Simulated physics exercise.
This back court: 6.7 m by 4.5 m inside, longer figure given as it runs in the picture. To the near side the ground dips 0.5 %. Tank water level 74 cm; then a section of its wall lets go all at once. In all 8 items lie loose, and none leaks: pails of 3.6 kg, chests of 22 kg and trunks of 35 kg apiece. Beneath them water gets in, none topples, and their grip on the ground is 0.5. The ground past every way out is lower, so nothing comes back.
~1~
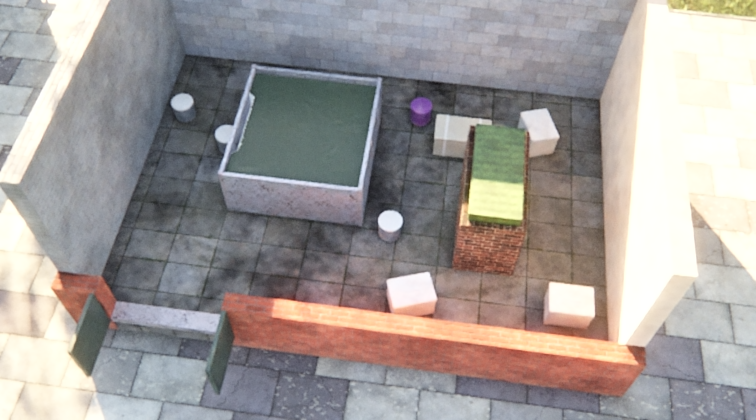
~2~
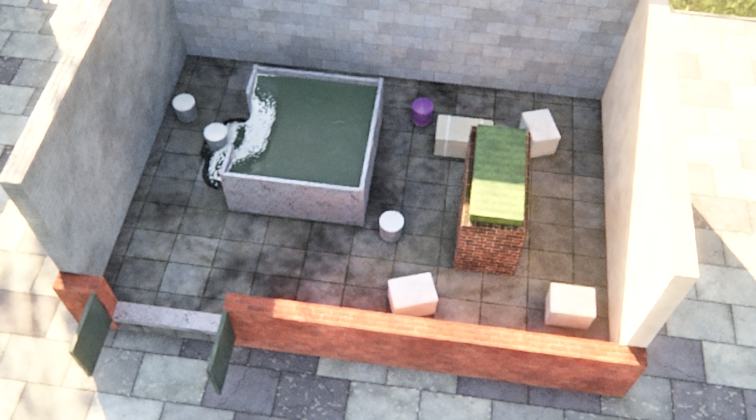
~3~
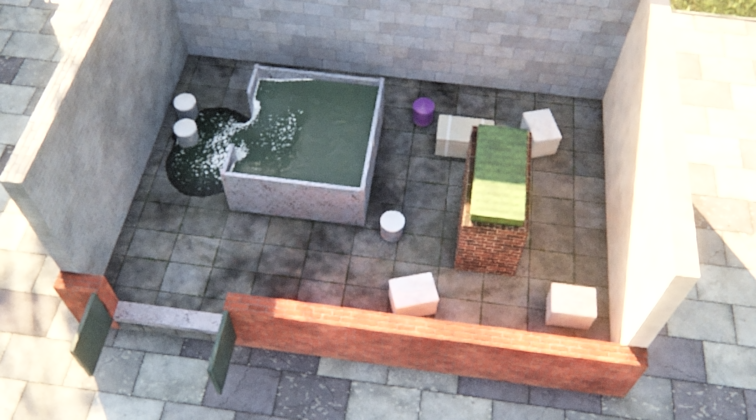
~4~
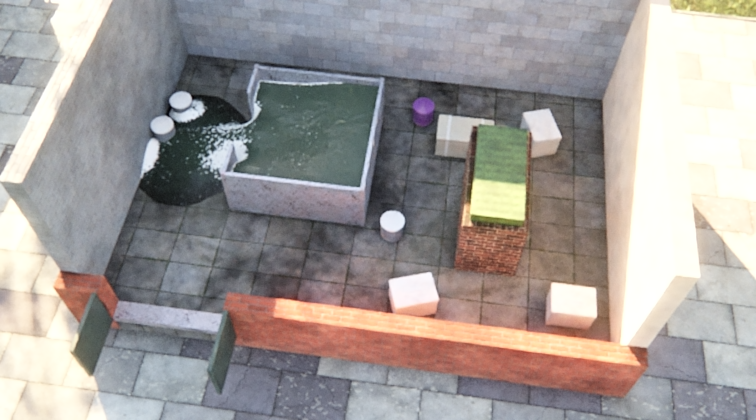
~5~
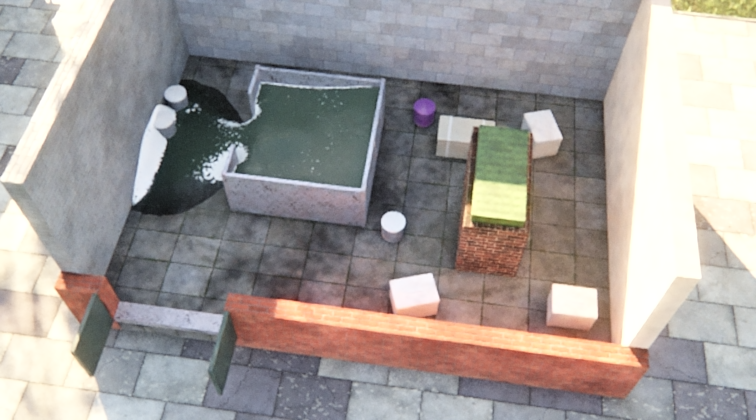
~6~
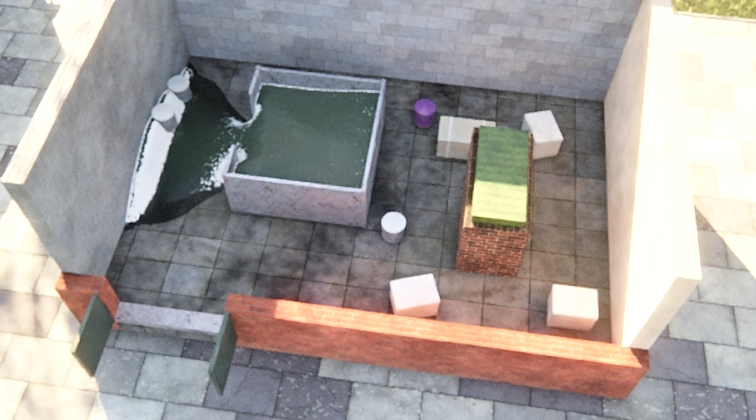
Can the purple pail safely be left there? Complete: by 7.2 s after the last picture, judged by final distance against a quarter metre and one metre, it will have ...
Travelled a long way.
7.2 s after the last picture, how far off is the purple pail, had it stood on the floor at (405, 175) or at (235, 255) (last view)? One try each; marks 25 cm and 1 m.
Run 1: It remains nearly still. Run 2: It remains nearly still.
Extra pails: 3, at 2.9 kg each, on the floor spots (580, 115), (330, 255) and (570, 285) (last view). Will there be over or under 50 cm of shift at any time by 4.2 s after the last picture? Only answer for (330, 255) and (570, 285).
Well, the first is lower and the second lower.
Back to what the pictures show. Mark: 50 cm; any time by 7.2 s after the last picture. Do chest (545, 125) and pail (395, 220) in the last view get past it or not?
Beyond the limit, then within the limit.
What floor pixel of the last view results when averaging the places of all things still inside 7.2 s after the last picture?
The average lands around (478, 251).
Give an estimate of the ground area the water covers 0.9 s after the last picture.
9.0 m2.
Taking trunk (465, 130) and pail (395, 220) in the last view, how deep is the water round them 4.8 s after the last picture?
First about 5 cm, second about 2 cm.
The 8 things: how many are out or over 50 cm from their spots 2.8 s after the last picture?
Count: 3.
Then, 0.9 s after the last picture the purple pail is near (425, 107), 0.0 m from its start, aground; 0 of 8 are out; 1 afloat.
Then, 2.8 s after the last picture the purple pail is near (517, 119), 1.4 m from its start, afloat; 0 of 8 are out; 3 afloat.
Then, 4.8 s after the last picture the purple pail is near (499, 157), 1.4 m from its start, aground; 0 of 8 are out; 1 afloat.
Then, 7.2 s after the last picture the purple pail is near (499, 157), 1.4 m from its start, aground; 0 of 8 are out; 3 afloat.
